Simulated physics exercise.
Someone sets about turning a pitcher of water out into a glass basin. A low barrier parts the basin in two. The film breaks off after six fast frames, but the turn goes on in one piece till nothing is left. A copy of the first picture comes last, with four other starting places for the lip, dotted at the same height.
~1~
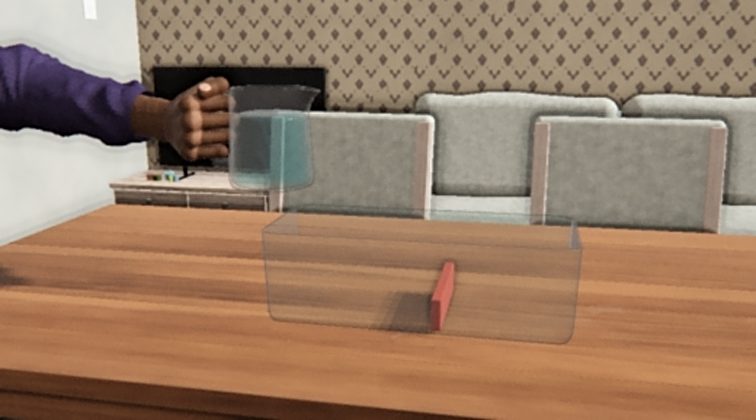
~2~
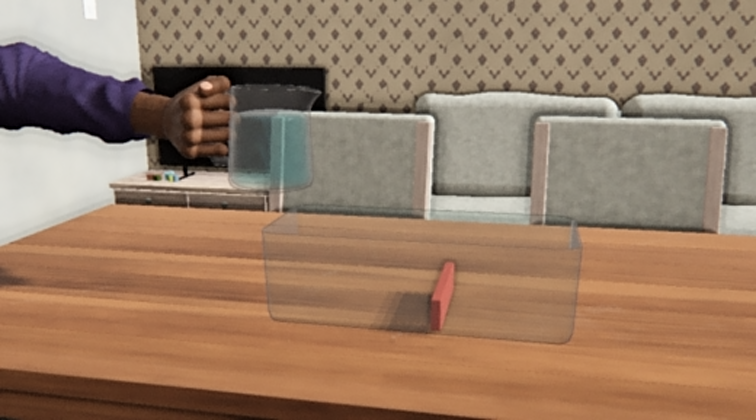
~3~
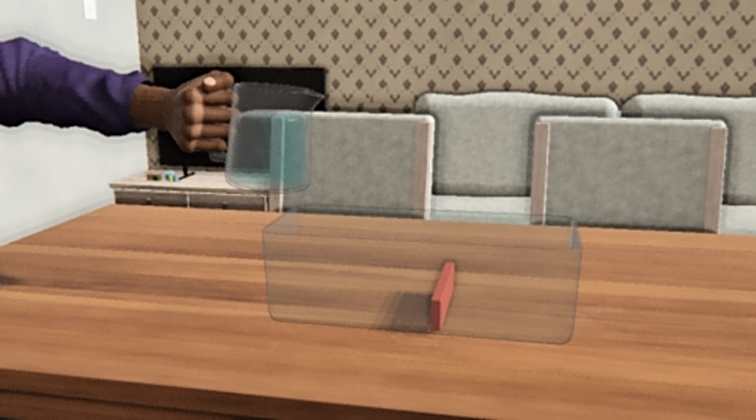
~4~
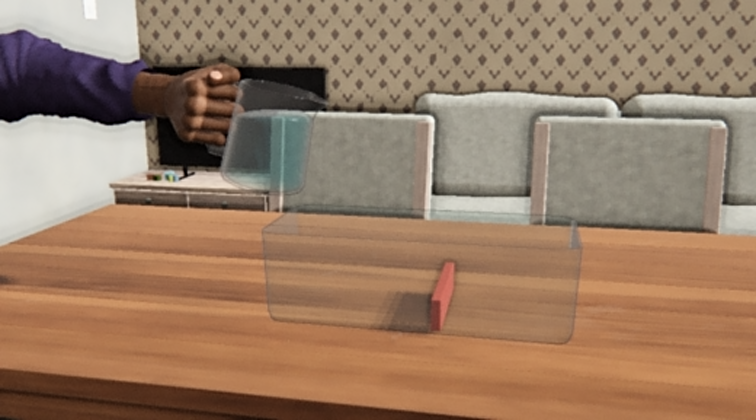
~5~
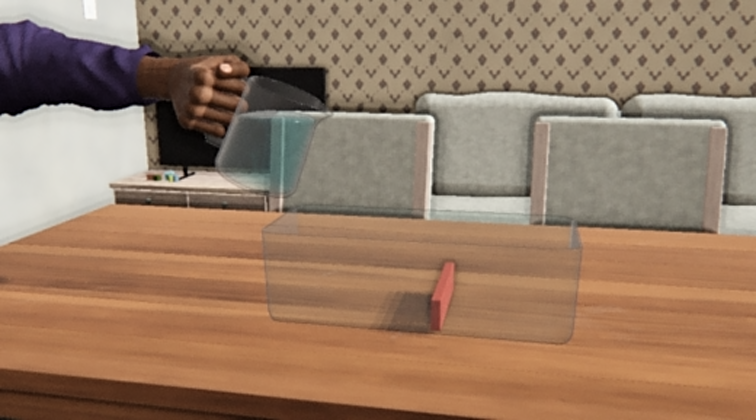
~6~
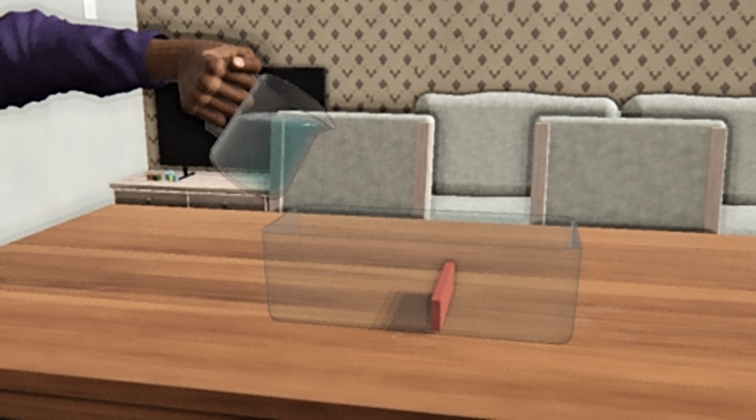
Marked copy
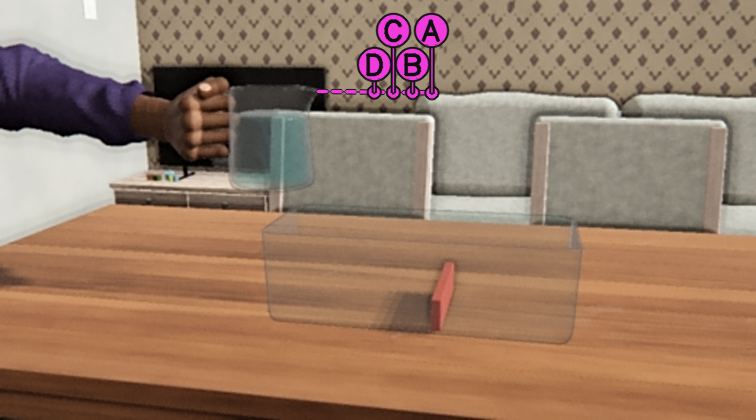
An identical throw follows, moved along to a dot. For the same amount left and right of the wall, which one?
C.
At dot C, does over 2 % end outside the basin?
No, it does not.
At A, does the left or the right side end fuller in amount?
The right side.
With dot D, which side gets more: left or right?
More ends on the left.
On the marked copy, A at (431, 92); B at (412, 92); C at (393, 92); D at (374, 92).
With A, about 7 % ends left of the wall and 92 % right of it.
With B, about 27 % ends left of the wall and 72 % right of it.
With C, about 53 % ends left of the wall and 46 % right of it.
With D, about 90 % ends left of the wall and 8 % right of it.
